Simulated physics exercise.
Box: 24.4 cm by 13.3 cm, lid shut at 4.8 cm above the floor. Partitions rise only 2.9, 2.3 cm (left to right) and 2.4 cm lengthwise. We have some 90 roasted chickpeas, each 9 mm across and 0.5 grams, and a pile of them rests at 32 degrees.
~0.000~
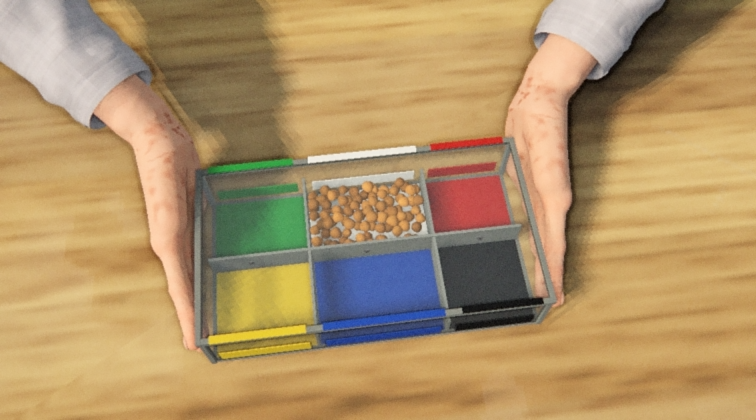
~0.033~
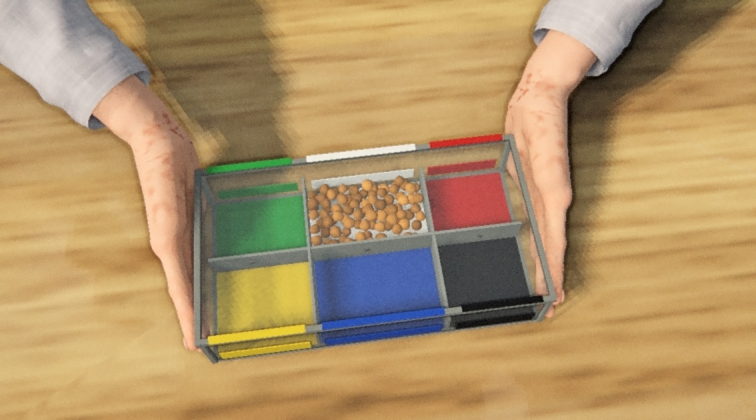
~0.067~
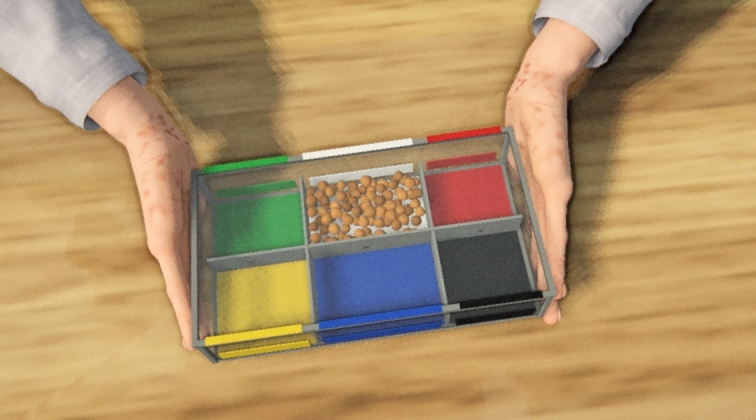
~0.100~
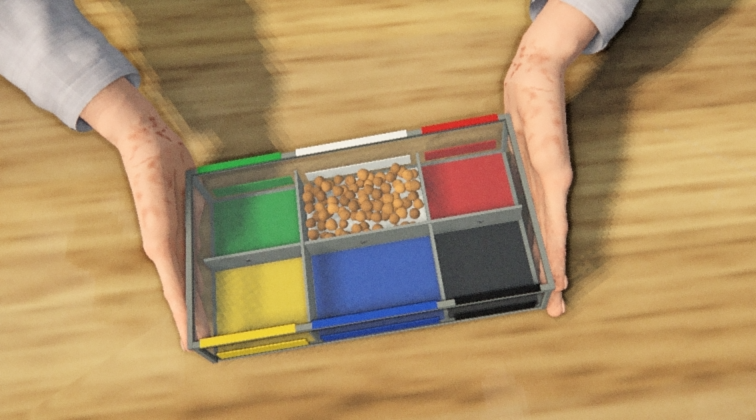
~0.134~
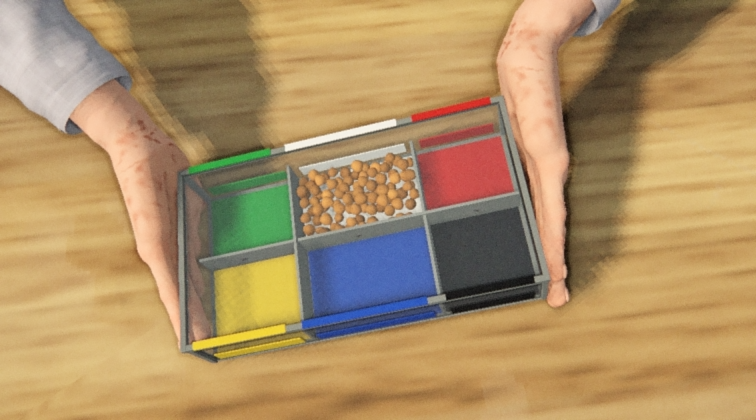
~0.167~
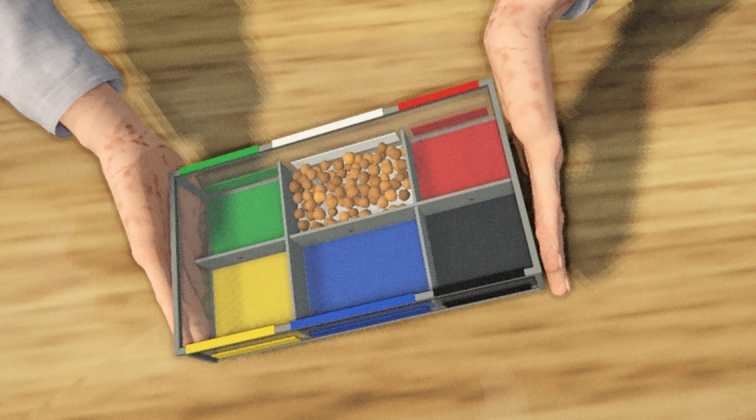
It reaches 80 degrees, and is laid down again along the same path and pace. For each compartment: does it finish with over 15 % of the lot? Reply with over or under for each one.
Red: Under, blue: Under, green: Over, yellow: Over, white: Over, black: Under.
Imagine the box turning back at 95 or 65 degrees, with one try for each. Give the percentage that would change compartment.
Try one gives around 70 %, try two around 20 %.
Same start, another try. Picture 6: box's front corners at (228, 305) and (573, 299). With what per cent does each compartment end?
By the end, red has 35%, blue has 0%, green has 0%, yellow has 0%, white has 30% and black has 40%.
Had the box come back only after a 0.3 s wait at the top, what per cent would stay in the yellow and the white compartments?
Then, in per cent: Yellow 40; white 45.
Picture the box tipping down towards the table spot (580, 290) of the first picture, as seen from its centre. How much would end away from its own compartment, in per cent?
I'd say close to 65 %.
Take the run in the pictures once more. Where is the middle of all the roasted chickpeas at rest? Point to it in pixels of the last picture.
After settling, the middle sits near (246, 249).
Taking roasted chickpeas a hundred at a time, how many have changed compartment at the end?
Result: Roughly 55 %.
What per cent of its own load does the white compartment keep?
Share retained: Some 40 per cent.
Then, at 0.61 s, tilt 79 degrees; green 15 %, yellow 5 %, white 80 %.
After 0.91 s, tilt 32 degrees; green 25 %, yellow 25 %, white 45 %.
After 1.30 s, tilt 0 degrees; green 25 %, yellow 30 %, white 45 %.
By 1.8 s all is still; red 0 %, blue 0 %, green 25 %, yellow 30 %, white 45 %, black 0 %.
